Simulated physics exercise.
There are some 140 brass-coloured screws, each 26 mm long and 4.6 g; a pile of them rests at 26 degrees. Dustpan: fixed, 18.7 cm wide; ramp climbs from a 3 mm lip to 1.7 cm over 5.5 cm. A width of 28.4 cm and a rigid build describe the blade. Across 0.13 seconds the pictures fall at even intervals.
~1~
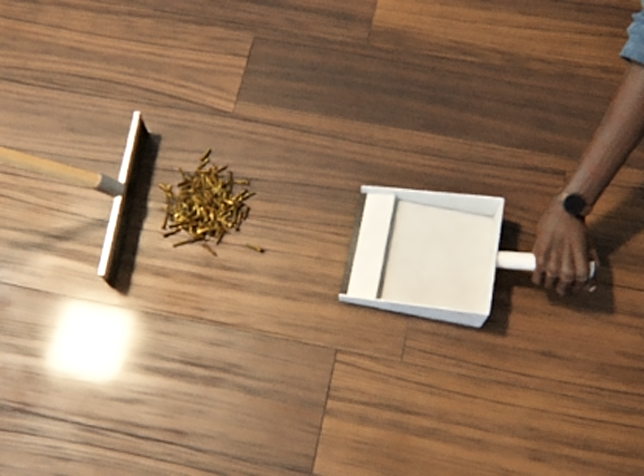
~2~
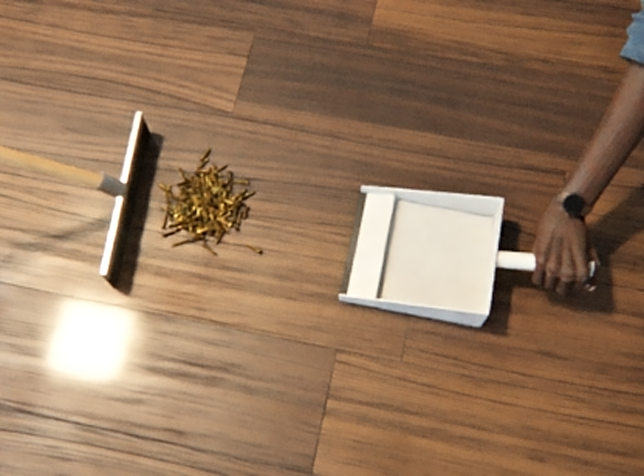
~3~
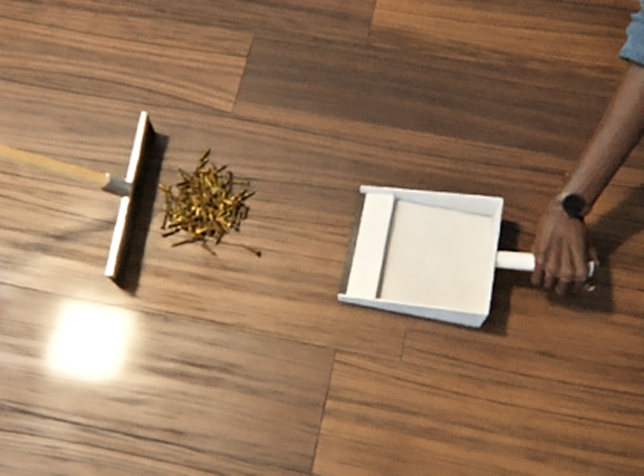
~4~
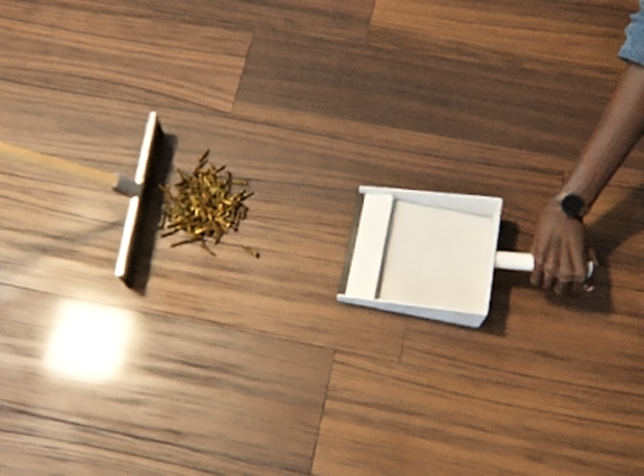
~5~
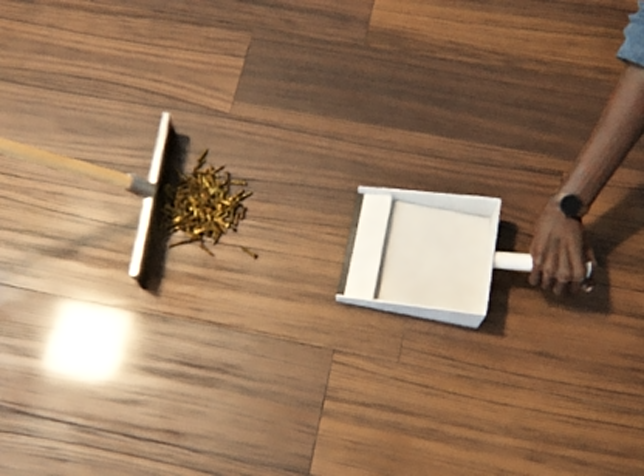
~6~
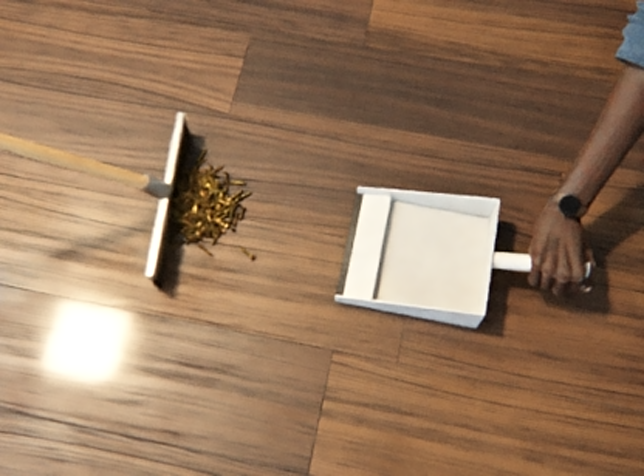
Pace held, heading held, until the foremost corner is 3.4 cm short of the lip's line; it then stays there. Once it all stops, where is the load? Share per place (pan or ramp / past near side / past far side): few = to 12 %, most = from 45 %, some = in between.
Shares - pan: Some, near side: Few, far side: Some.
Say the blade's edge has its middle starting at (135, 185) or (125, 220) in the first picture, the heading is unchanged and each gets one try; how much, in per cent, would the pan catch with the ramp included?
The two tries give some 25 % and some 25 %.
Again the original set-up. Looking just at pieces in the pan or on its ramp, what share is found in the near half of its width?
Something like 20 in a hundred.
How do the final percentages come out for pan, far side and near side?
The pan ends at 30 per cent, the near side at 0 per cent and the far side at 30 per cent.
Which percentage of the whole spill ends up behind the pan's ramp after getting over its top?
Around 5 in a hundred.
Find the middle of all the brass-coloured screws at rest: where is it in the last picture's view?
When it all comes to rest, the middle is near (356, 211).
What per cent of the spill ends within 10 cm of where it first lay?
Around 0 in a hundred.
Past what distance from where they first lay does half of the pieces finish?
Roughly 26 centimetres.
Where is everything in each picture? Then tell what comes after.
Blade from (104, 275) to (139, 118), moved 0.0 cm, 0 of the pieces shifted so far; middle of the pieces at (204, 205); pan at (431, 260), in the first picture.
Blade from (106, 275) to (140, 117), moved 0.3 cm, 0 of the pieces shifted so far; middle of the pieces at (204, 205), in the second picture.
Blade from (112, 275) to (146, 118), moved 1.3 cm, 1 of the pieces shifted so far; middle of the pieces at (203, 205), in the third picture.
Blade from (121, 275) to (155, 118), moved 3.0 cm, 1 of the pieces shifted so far; middle of the pieces at (202, 205), in the fourth picture.
Blade from (136, 276) to (168, 118), moved 5.3 cm, 4 of the pieces shifted so far; middle of the pieces at (201, 205), in the fifth picture.
Blade from (151, 276) to (182, 119), moved 7.9 cm, 53 of the pieces shifted so far; middle of the pieces at (203, 205); pan at (427, 261), in the sixth picture.
Then, 0.13 s after the last picture, middle of the blade 16 cm from the lip; 0 % over the lip, far side 15 %, near side 0 %.
Then, 0.21 s after the last picture, middle of the blade 8 cm from the lip; 0 % over the lip, far side 20 %, near side 0 %.
Then, 0.44 s after the last picture, middle of the blade 5 cm from the lip; 35 % over the lip, far side 30 %, near side 0 %.
In the end, pan 30 %, near side 0 %, far side 30 %, in front of the lip or behind the blade 40 %.
